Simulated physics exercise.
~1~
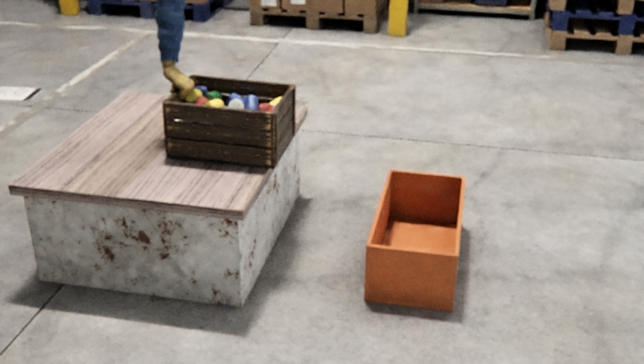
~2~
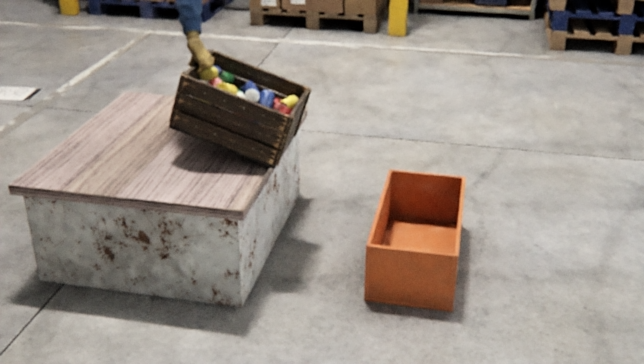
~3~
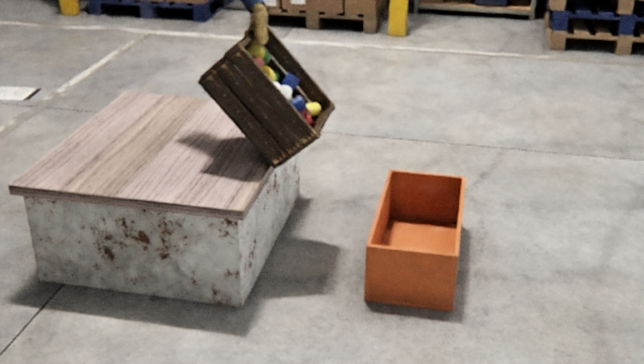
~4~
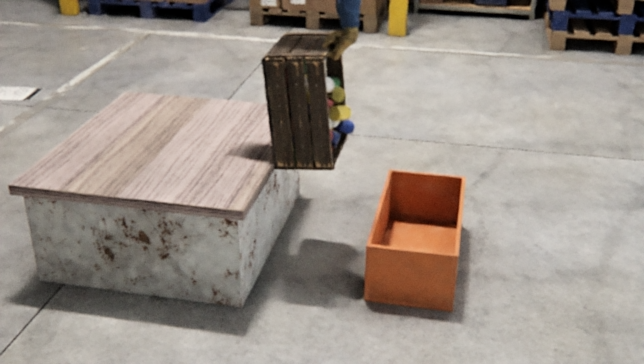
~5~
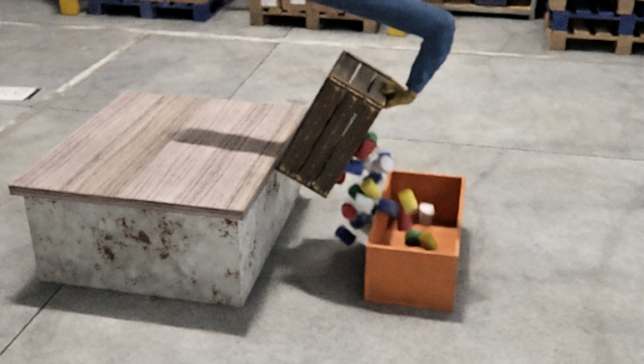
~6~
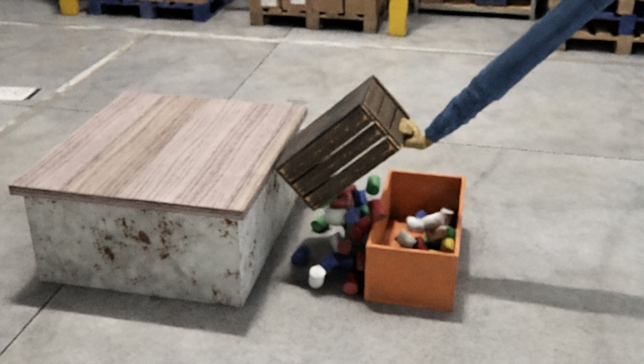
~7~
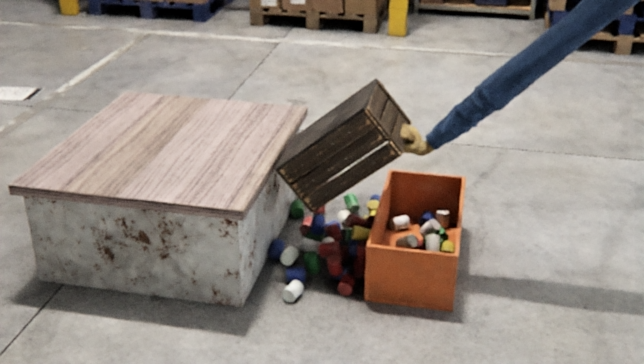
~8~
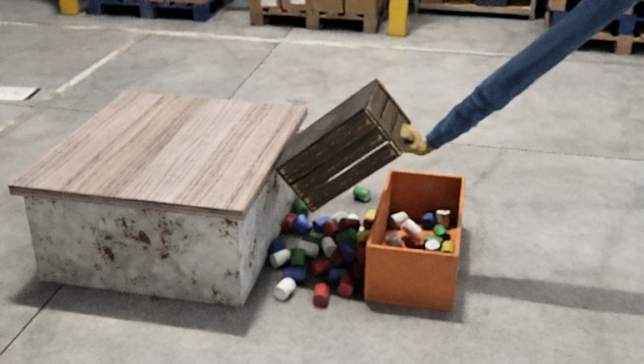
In a warehouse, a gloved hand tipping a dark slatted crate off a bench, colourful pieces spilling into an orange box and onto the floor.
